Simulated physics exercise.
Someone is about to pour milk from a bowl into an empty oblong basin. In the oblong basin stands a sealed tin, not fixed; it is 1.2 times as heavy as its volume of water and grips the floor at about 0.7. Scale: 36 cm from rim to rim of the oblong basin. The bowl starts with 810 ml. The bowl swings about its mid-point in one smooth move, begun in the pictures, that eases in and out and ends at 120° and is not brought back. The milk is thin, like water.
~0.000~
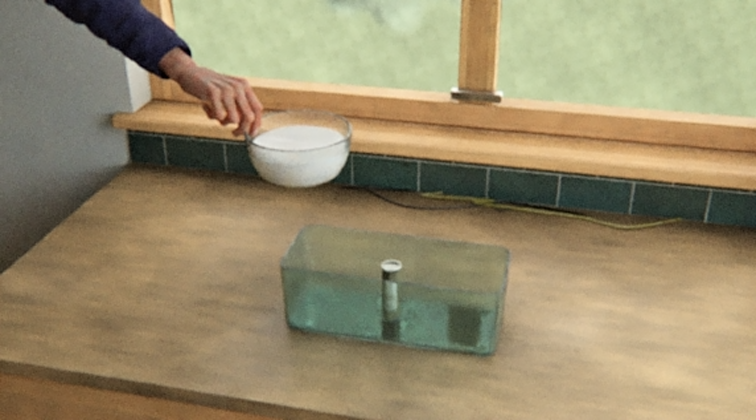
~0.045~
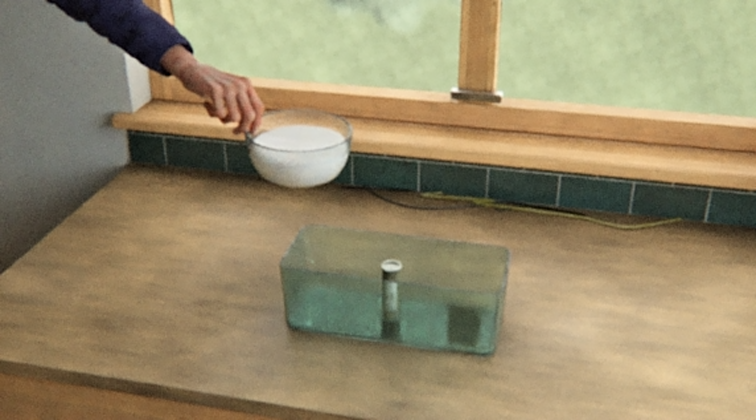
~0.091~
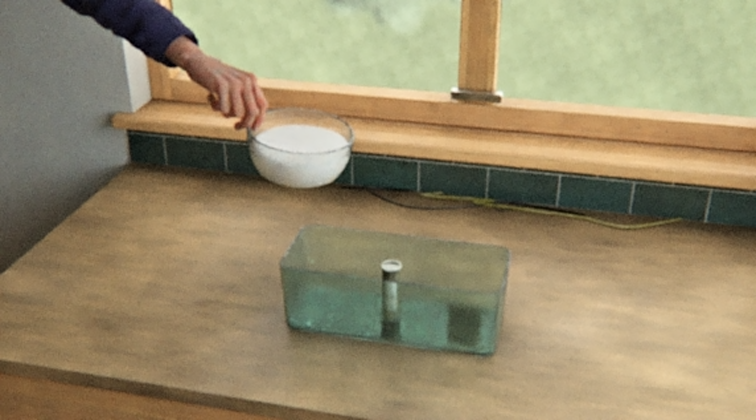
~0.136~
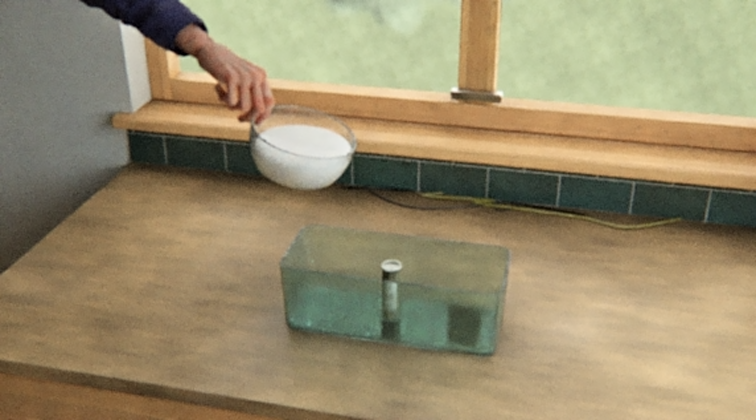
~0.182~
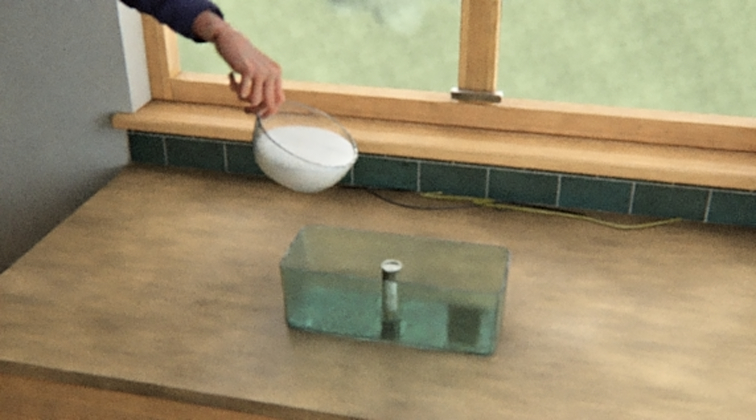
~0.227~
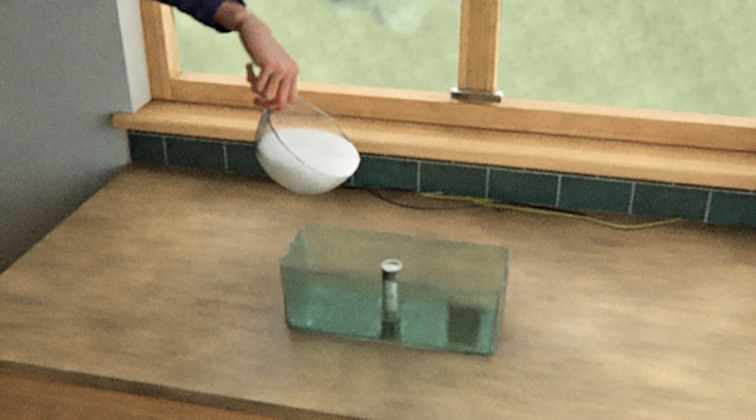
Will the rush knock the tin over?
It topples.
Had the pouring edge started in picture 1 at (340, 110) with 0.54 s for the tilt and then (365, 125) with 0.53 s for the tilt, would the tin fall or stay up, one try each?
First it goes over; then it falls.
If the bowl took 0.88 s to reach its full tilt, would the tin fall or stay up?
Then it stays up.
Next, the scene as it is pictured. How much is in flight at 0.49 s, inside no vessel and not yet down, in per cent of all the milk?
About 46 per cent.
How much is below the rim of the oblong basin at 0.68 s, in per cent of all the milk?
Some 98 per cent.
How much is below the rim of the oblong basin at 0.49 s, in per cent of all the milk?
About 46 per cent.
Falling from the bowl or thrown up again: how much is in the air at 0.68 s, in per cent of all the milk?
Near 3 in a hundred.
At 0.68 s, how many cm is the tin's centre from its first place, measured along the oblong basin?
Some 3 cm.
Then, 0.49 s in, the tilt is 111° and 7 per cent is still to pour; the tin stands where it began.
Then, 0.68 s in, the tilt is 120° and 0 per cent is still to pour; the tin leans 15°.
Then, 0.87 s in, the tilt is 120° and 0 per cent is still to pour; the tin lies on its side.
Then, 1.09 s in, the tilt is 120° and 0 per cent is still to pour; the tin lies on its side.
Finally, the tin lies on its side.
